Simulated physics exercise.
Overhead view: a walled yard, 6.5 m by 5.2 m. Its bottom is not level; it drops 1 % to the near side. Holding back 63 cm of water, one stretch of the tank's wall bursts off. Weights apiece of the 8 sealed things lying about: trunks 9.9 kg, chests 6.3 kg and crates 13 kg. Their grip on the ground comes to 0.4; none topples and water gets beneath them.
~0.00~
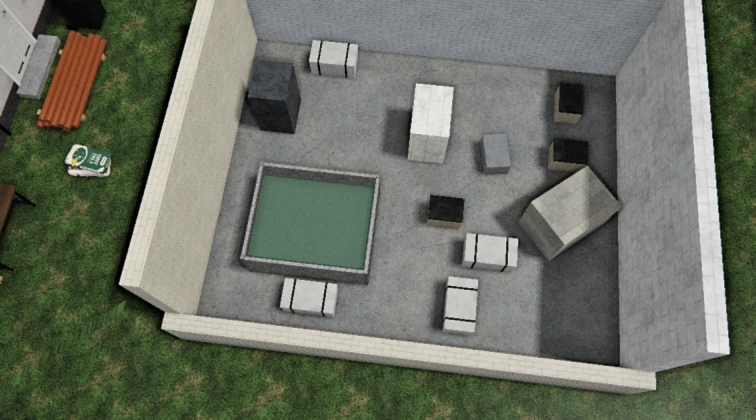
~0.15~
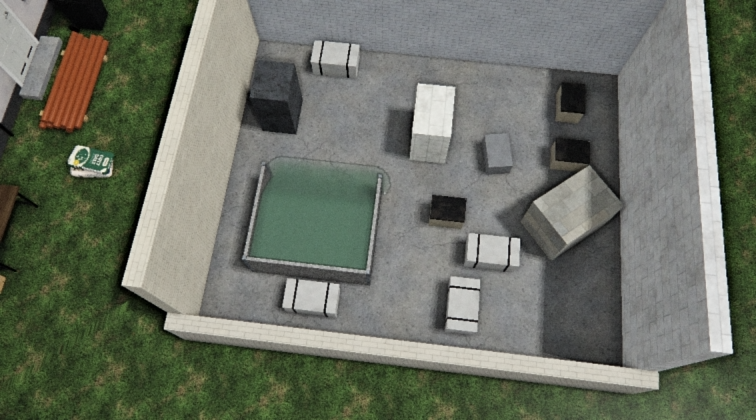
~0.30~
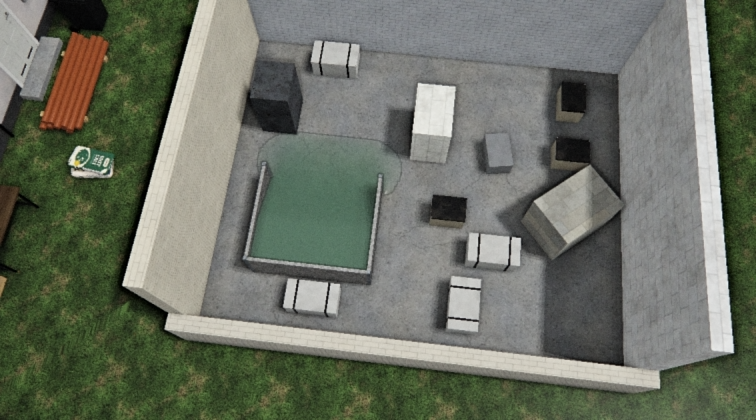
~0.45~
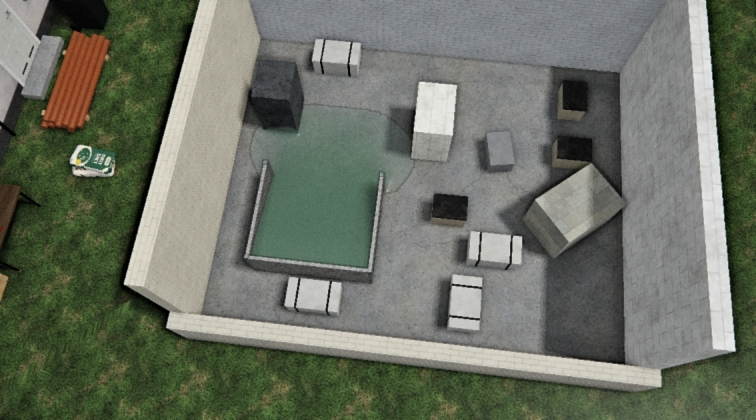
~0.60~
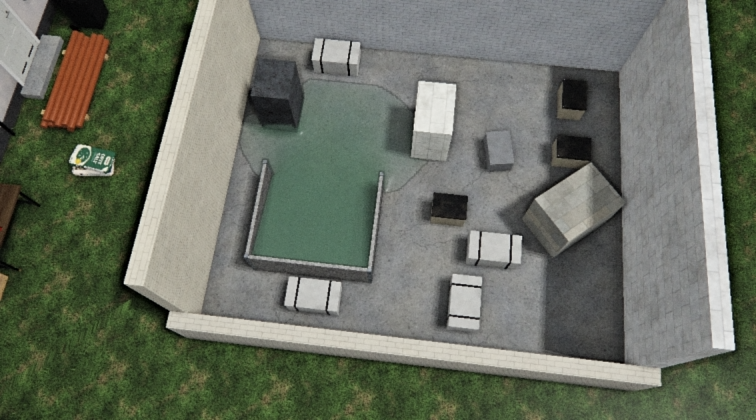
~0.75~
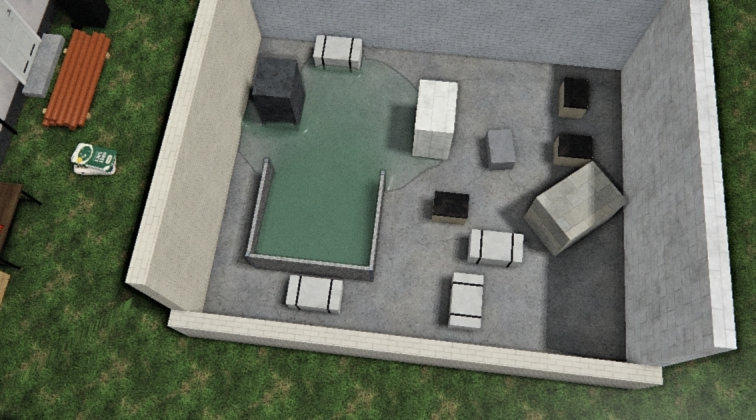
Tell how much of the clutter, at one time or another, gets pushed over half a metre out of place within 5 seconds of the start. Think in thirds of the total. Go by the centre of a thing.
A middling share of them moves that far, a third or more but fewer than two thirds.
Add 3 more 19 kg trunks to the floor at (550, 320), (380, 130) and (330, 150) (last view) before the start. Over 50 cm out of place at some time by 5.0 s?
In that order: Under, over, over.
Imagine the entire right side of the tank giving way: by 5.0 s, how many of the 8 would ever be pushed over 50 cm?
Then 6 of them would.
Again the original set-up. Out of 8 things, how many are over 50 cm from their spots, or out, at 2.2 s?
By that time the total stands at 0.
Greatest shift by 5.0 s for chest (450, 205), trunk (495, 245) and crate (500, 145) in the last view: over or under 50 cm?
In order: Not as far, not as far and not as far.
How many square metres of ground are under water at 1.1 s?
Roughly 10.5 m2 of it is wet.
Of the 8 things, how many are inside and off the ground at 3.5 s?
At that time the total is 2.
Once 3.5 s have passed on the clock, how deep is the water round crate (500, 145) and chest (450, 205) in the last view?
About 4 and 0 cm.
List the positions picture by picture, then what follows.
In the first frame, a trunk at (334, 53), on the bottom; a trunk at (461, 304), on the bottom; water covers 2.7 m2; 0 of 8 have shifted.
In the second frame, a trunk at (335, 53) rests on the ground; a trunk at (464, 303) rests on the ground; 3.8 m2 under water; 0 of 8 have shifted.
In the third frame, a trunk at (335, 53) rests on the ground; a trunk at (465, 303), on the bottom; 5.0 m2 under water; 0 of 8 have shifted.
In the fourth frame, a trunk at (336, 52) rests on the ground; a trunk at (466, 302), on the bottom; water covers 6.2 m2; 0 of 8 have shifted.
In the fifth frame, a trunk at (336, 51), on the bottom; a trunk at (466, 301) rests on the ground; water covers 7.4 m2; 0 of 8 have shifted.
In the sixth frame, a trunk at (338, 48) rests on the ground, 4 cm from its start; a trunk at (467, 300), on the bottom; 8.5 m2 under water; 0 of 8 have shifted.
After 1.1 s 0 of 8 are over 50 cm from their spots; 1 afloat.
After 2.2 s 0 of 8 are over 50 cm from their spots; 1 afloat.
After 3.5 s 2 of 8 are over 50 cm from their spots; 2 afloat.
After 5.0 s 3 of 8 are over 50 cm from their spots, and 3 have been at some point; 3 afloat.
